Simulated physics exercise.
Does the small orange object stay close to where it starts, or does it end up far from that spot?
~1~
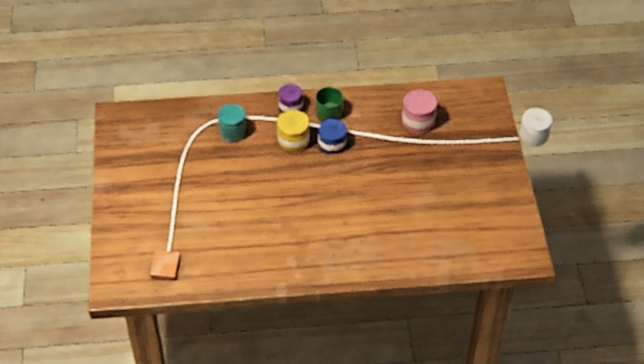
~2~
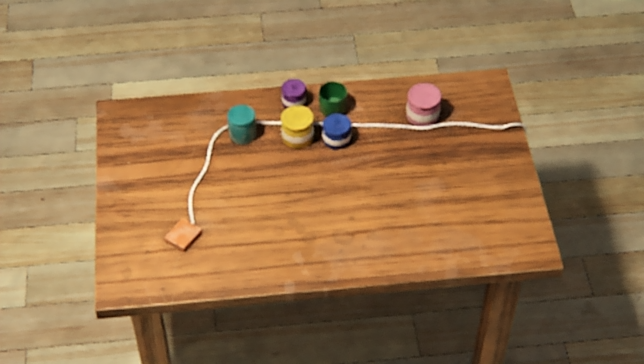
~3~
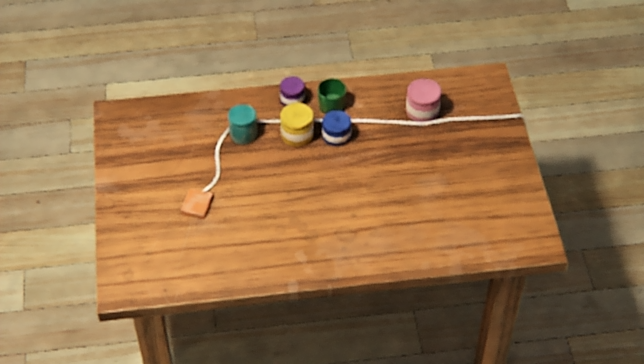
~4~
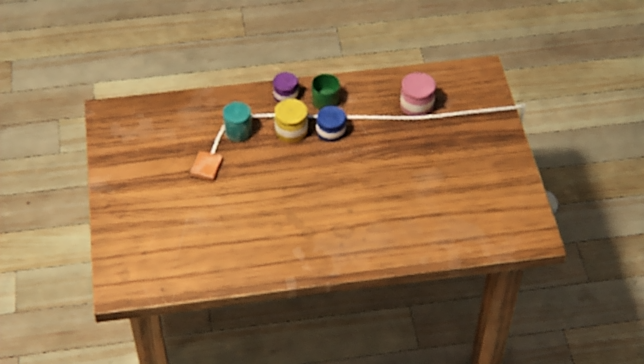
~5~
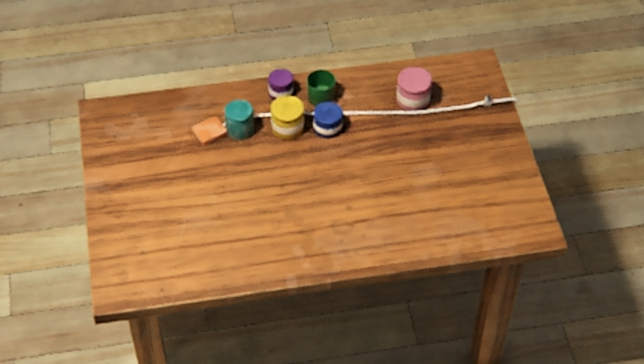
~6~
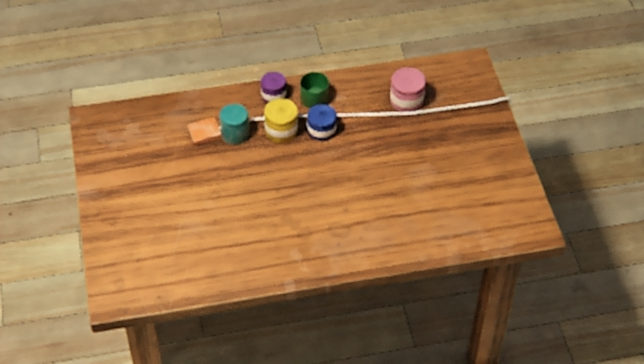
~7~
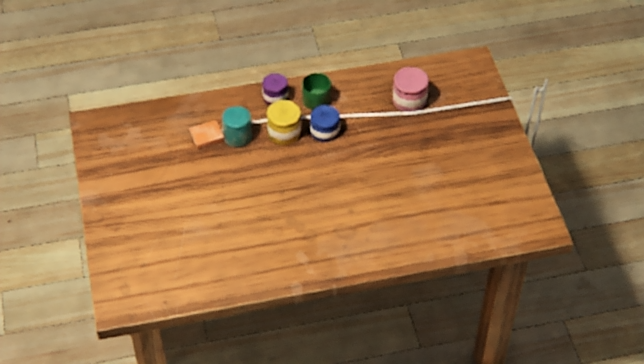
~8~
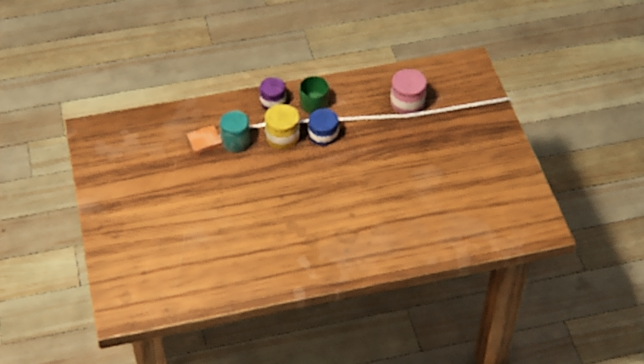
It ends up far from its starting spot. The cable pulls it from the front left of the table to the back, where it rests just left of the teal tub.
